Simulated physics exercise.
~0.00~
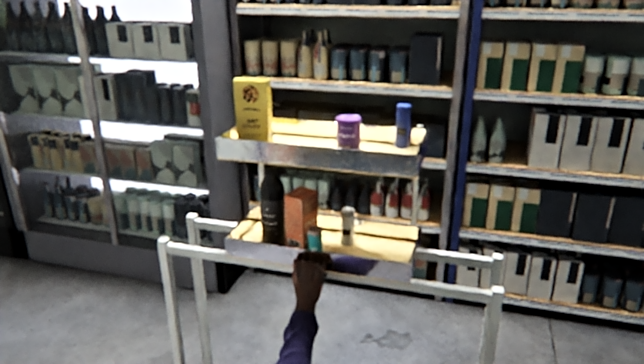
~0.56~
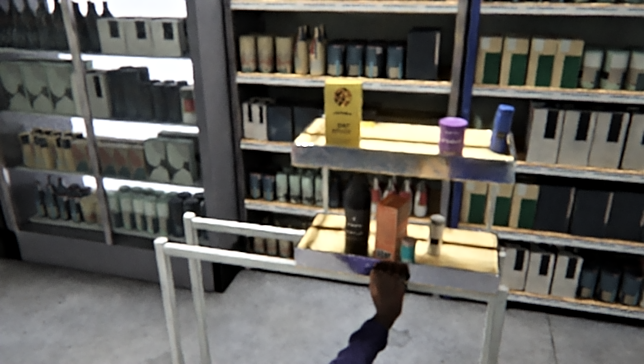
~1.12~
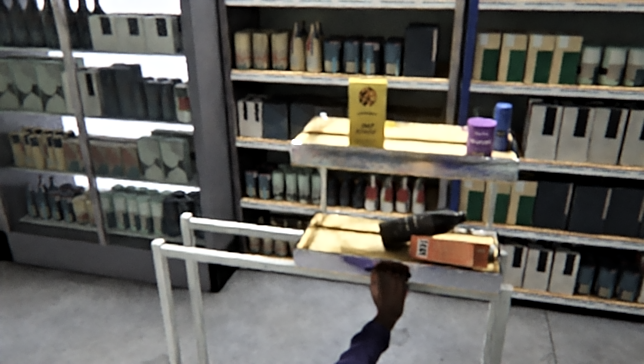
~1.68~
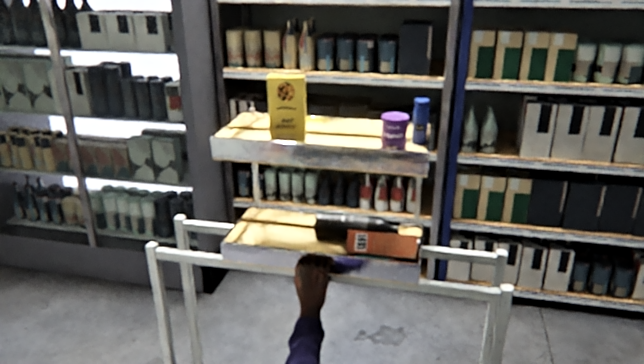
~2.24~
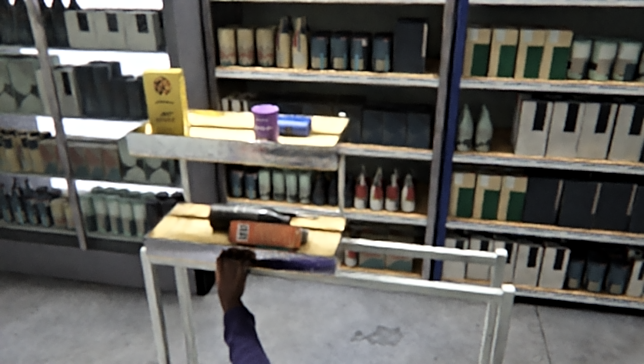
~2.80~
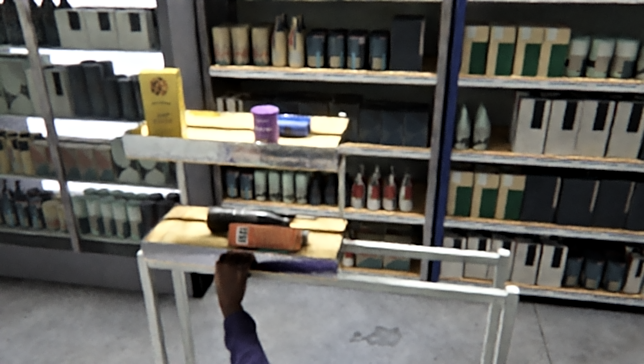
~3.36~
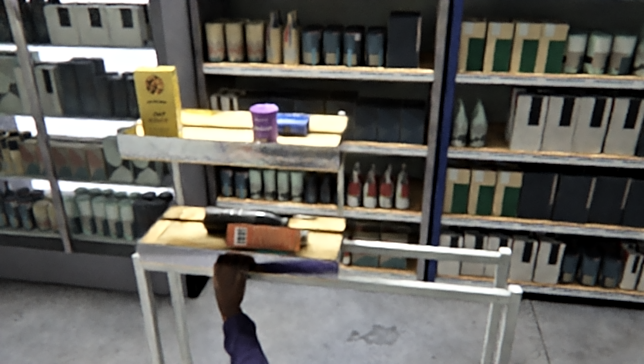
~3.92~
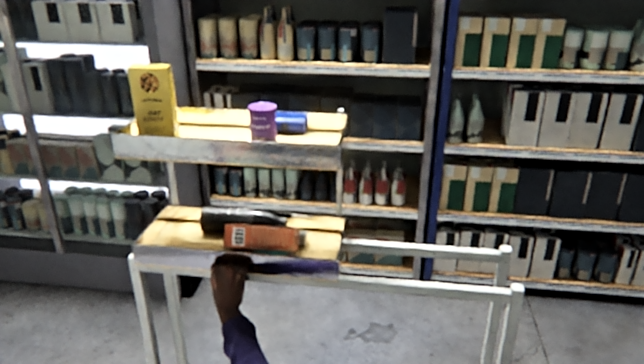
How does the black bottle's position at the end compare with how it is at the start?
The black bottle stands upright on the lower level at the start, but it is lying on its side there at the end.
A hand-held shelf slides right, its bottle and carton topple, then it slides left and stops.
